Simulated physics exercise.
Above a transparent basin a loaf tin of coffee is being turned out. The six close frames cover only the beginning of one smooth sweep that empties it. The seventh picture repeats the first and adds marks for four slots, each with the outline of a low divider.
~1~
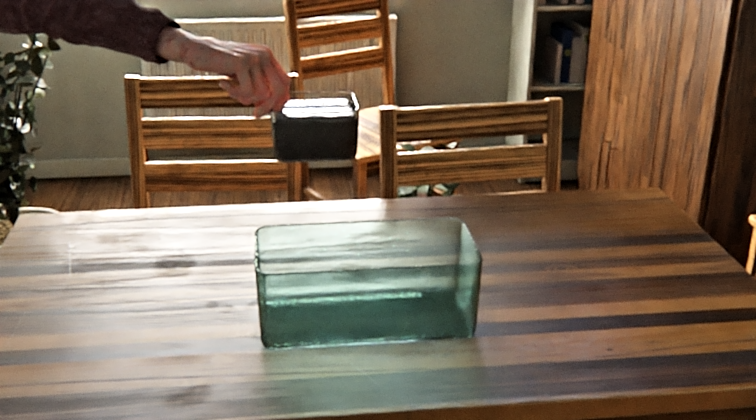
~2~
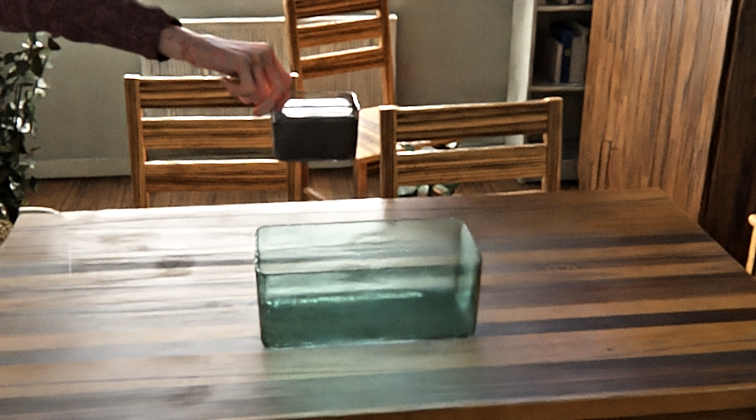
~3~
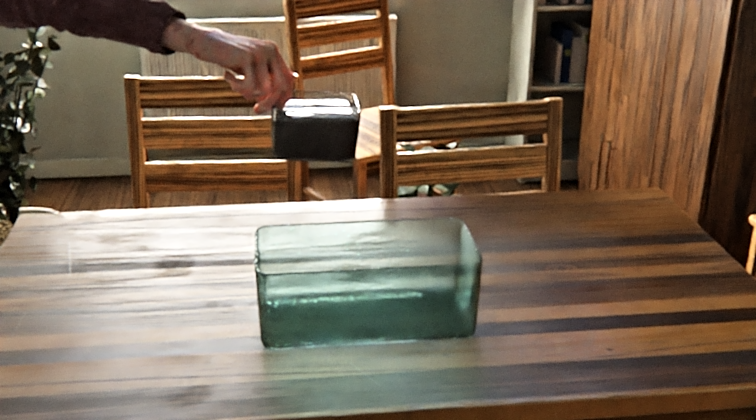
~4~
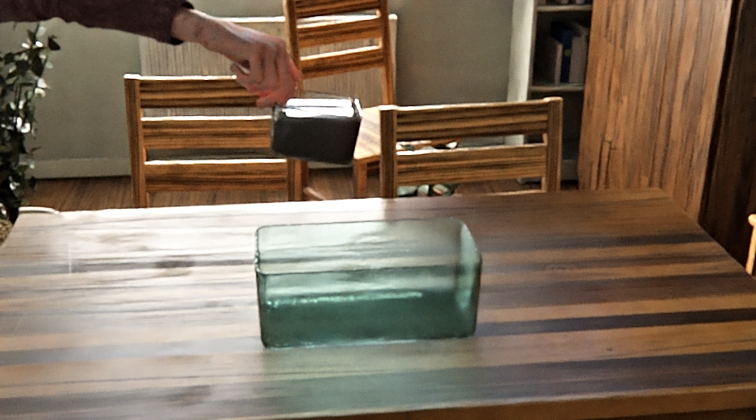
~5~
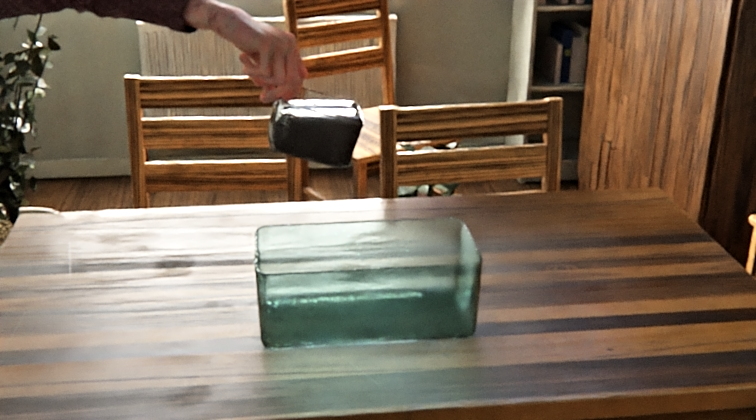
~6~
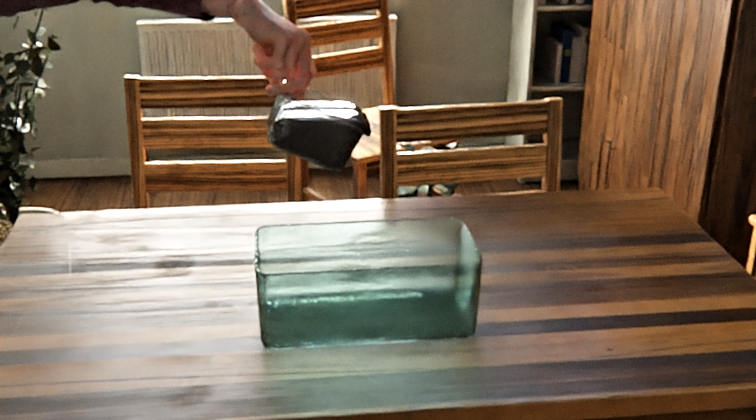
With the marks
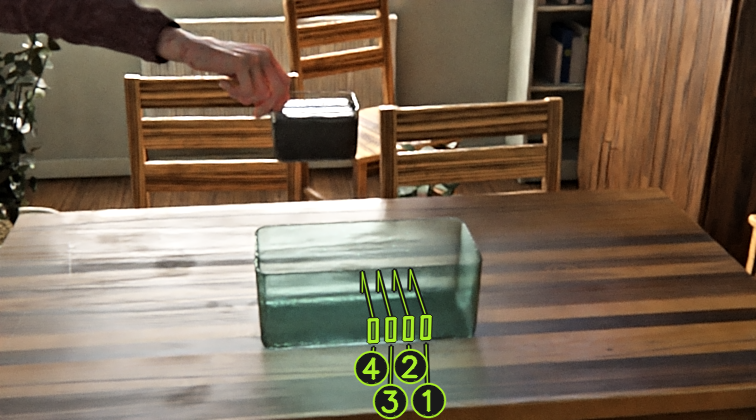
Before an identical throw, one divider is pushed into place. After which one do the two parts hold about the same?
Take 1.
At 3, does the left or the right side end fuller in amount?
More ends on the right.
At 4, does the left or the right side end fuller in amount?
More ends on the right.
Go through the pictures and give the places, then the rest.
Upright, lip at (354, 100); basin from (261, 346) to (476, 333); nothing has left yet.
Upright, lip at (355, 101); nothing has left yet.
Tipped about 5°, lip at (356, 103); nothing has left yet.
Tipped about 10°, lip at (358, 107); nothing has left yet.
Tipped about 18°, lip at (360, 113); nothing has left yet.
Tipped about 27°, lip at (361, 120); coffee is over the lip, down to (365, 125).
On the marked copy, 1 at (426, 344); 2 at (408, 345); 3 at (391, 346); 4 at (373, 347).
With 1, about 52 % ends left of the wall and 47 % right of it.
With 2, about 31 % ends left of the wall and 68 % right of it.
With 3, about 18 % ends left of the wall and 81 % right of it.
With 4, about 9 % ends left of the wall and 89 % right of it.
